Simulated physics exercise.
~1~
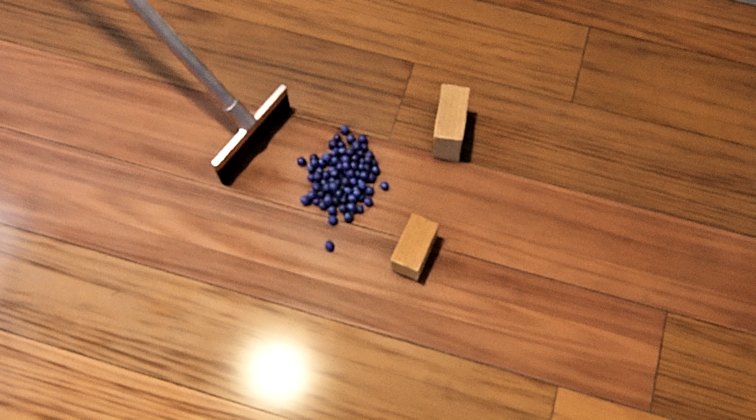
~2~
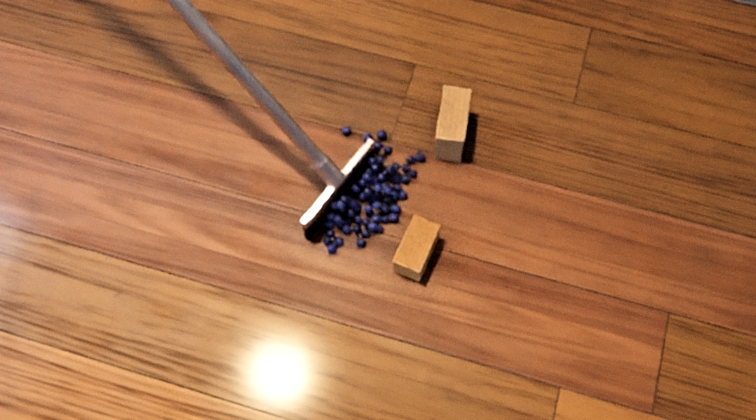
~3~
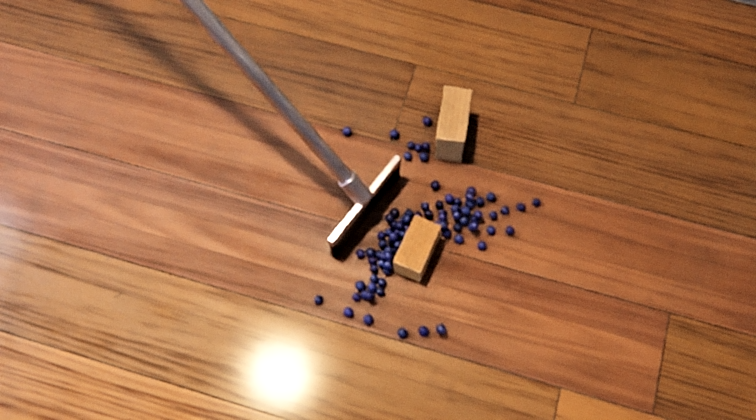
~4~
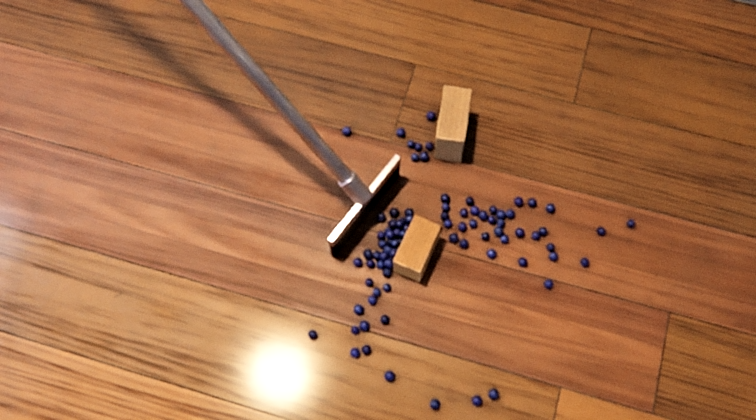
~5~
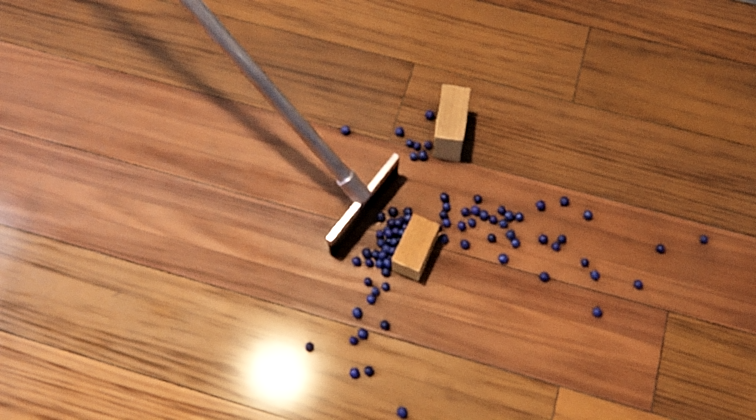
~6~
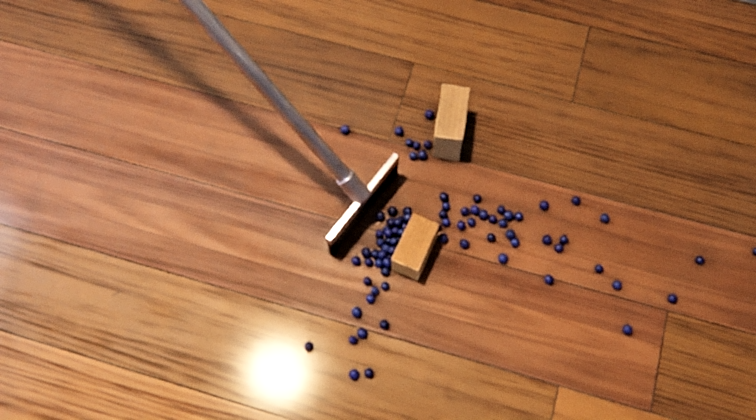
A squeegee on a long handle pushes a pile of blueberries right and down across a wooden floor toward two wooden blocks, then stops just short of them; some berries roll through the gap and others round the near block, while many stay held up before the blocks.
